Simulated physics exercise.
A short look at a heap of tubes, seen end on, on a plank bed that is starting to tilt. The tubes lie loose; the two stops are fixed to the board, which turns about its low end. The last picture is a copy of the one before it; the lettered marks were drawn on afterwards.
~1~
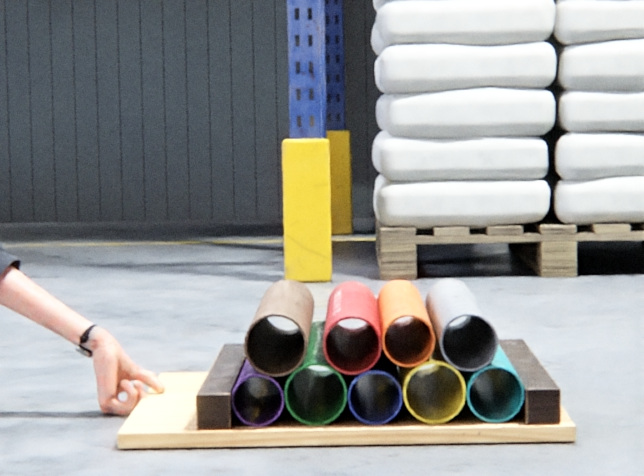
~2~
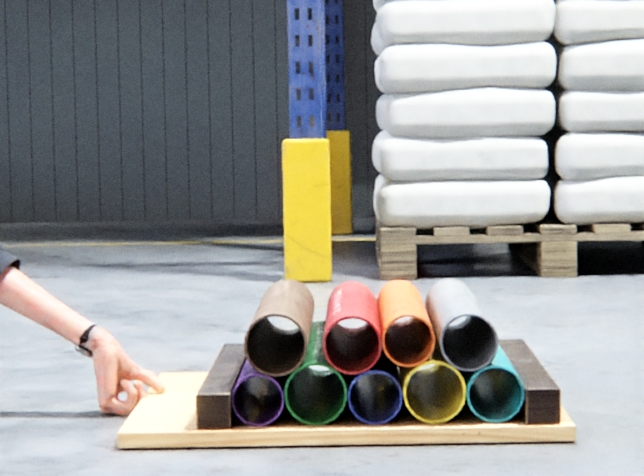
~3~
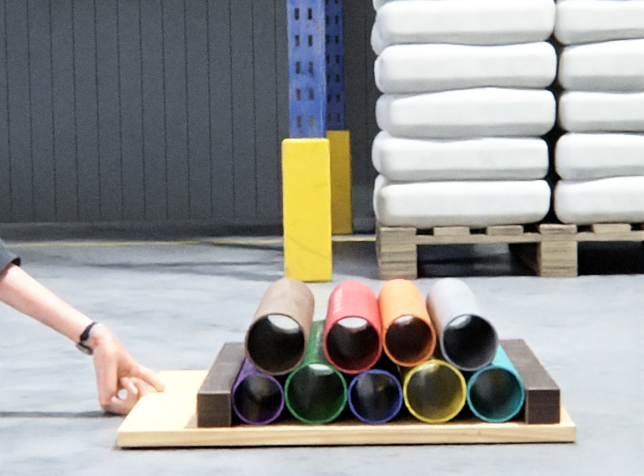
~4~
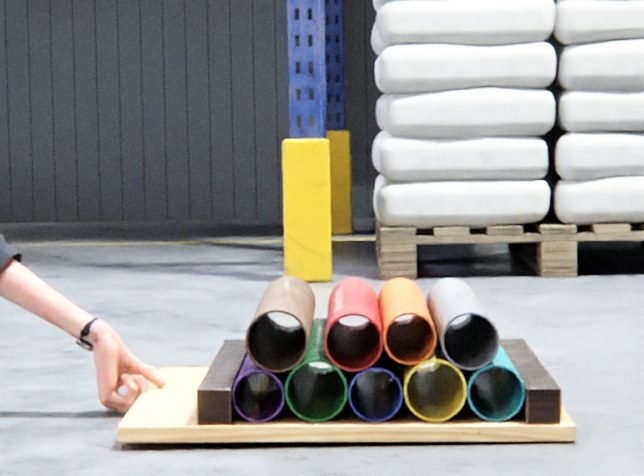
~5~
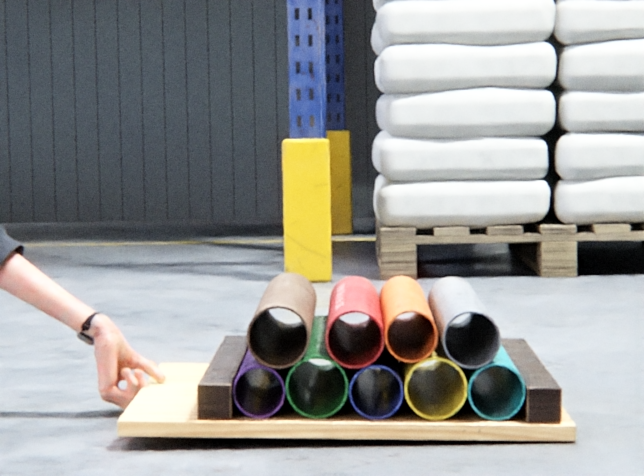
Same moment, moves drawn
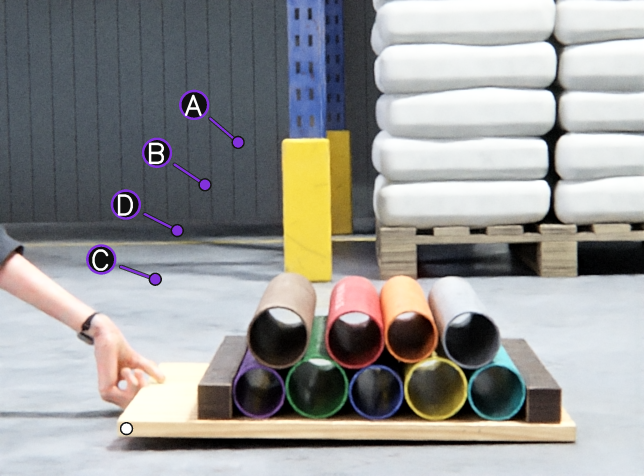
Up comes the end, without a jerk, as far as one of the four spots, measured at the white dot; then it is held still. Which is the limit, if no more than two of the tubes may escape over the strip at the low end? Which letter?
It can be raised to C.
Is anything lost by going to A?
At A: Yes.
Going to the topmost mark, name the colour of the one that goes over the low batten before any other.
First is the grey one.
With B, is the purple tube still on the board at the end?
Yes, with B.
On the marked copy, A at (238, 143); B at (205, 185); C at (156, 279); D at (178, 230); the white dot at (127, 428).
With C. Early on, board at 15°.
Further on, board at 21°.
At the end, board at 21°, none over the low batten.
As for the rest, A four over the low batten (brown, grey, red, orange); B three over the low batten (grey, red, orange); D three over the low batten (grey, red, orange).
